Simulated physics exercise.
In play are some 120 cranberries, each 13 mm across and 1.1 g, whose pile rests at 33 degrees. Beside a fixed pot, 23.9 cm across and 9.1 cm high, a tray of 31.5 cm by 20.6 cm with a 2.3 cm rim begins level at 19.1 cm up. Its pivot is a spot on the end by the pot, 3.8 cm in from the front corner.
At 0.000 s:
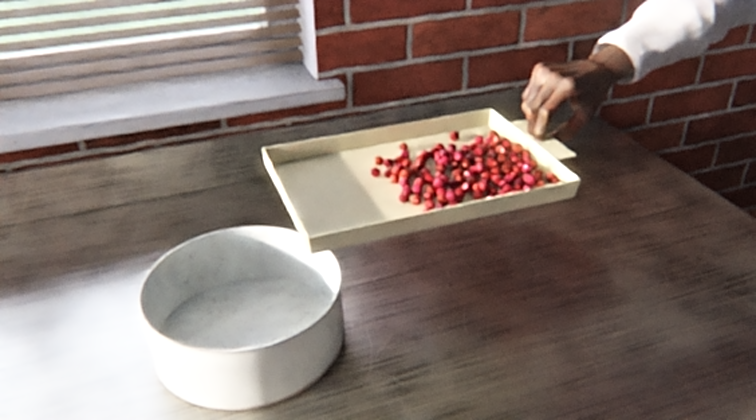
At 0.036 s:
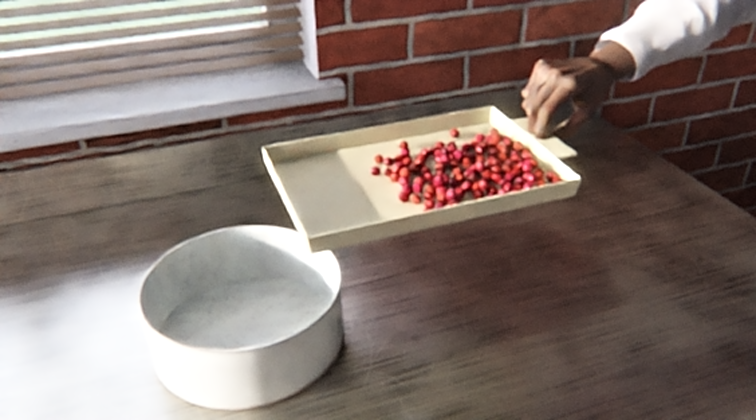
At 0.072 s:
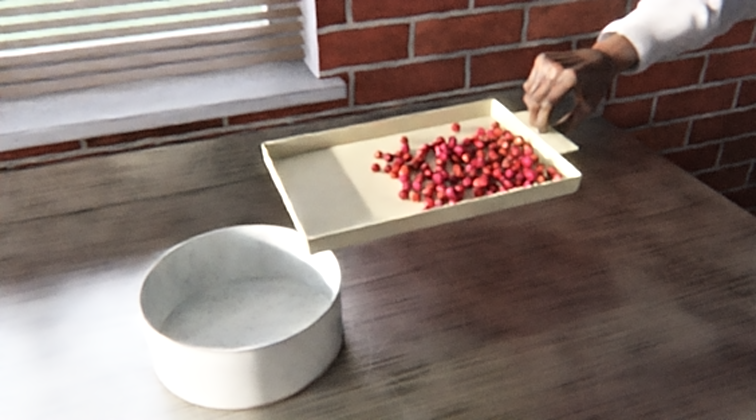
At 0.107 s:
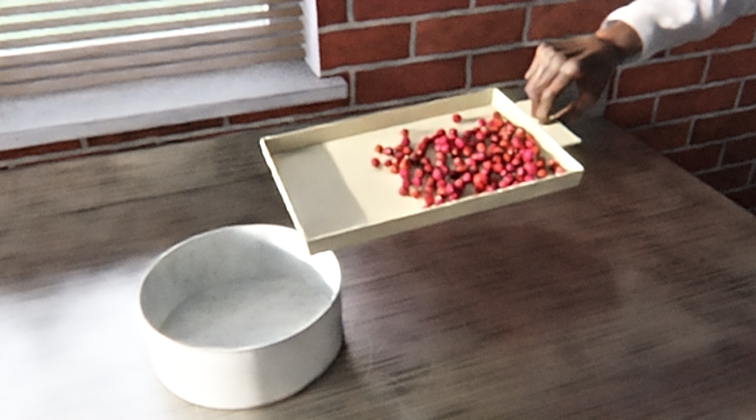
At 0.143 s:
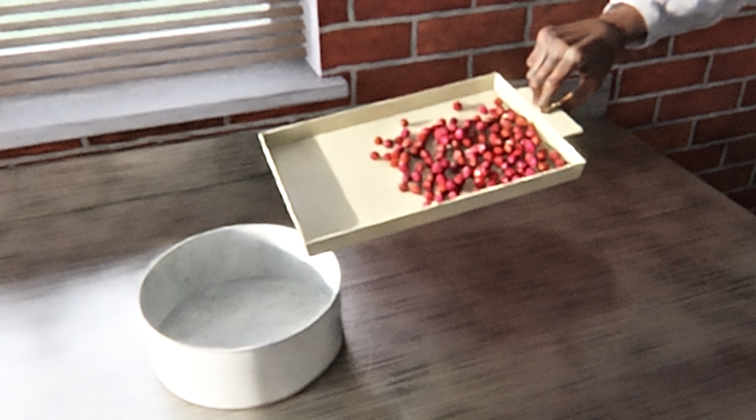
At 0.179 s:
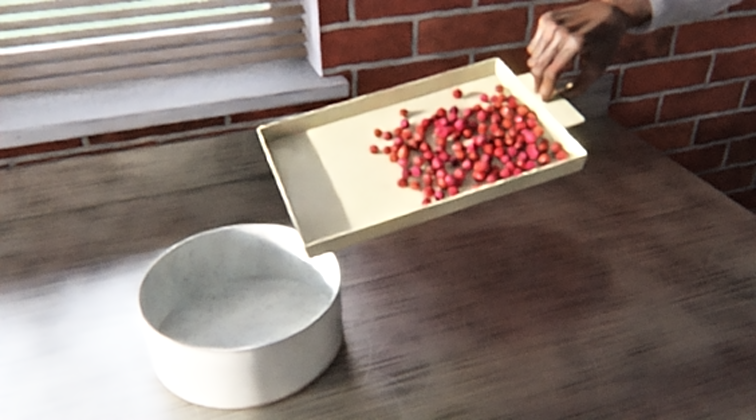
A hand slowly raises the right end of a cream tray holding small red berries.
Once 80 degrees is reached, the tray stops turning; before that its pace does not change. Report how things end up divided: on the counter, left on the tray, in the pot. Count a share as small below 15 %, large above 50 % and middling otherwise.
Counter: Large. Tray: Middling. Pot: Small.
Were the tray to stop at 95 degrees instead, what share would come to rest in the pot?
Around 15 in a hundred.
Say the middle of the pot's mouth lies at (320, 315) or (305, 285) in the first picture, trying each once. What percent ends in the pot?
75 and 30 %.
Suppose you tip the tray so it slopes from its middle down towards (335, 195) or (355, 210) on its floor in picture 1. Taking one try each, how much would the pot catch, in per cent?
I'd put it at roughly 55 per cent for the first tilt and roughly 35 per cent for the second.
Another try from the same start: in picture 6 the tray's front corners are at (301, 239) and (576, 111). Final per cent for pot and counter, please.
Pot 60; counter 15.
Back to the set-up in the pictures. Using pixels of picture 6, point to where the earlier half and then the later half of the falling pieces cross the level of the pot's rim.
(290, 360) first, (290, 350) later, roughly.
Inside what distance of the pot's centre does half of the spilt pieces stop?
Close to 20 cm, give or take.
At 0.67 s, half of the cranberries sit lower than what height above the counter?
Some 26 cm above the counter.
After 0.48 s, tilt 47 degrees; the tray holds 100 %, the pot 0 %.
Then, at 0.67 s, tilt 68 degrees; the tray holds 95 %, the pot 0 %.
After 0.99 s, tilt 80 degrees; the tray holds 50 %, the pot 0 %.
In the end, at 2.1 s, counter 70 %, tray 25 %, pot 5 %.
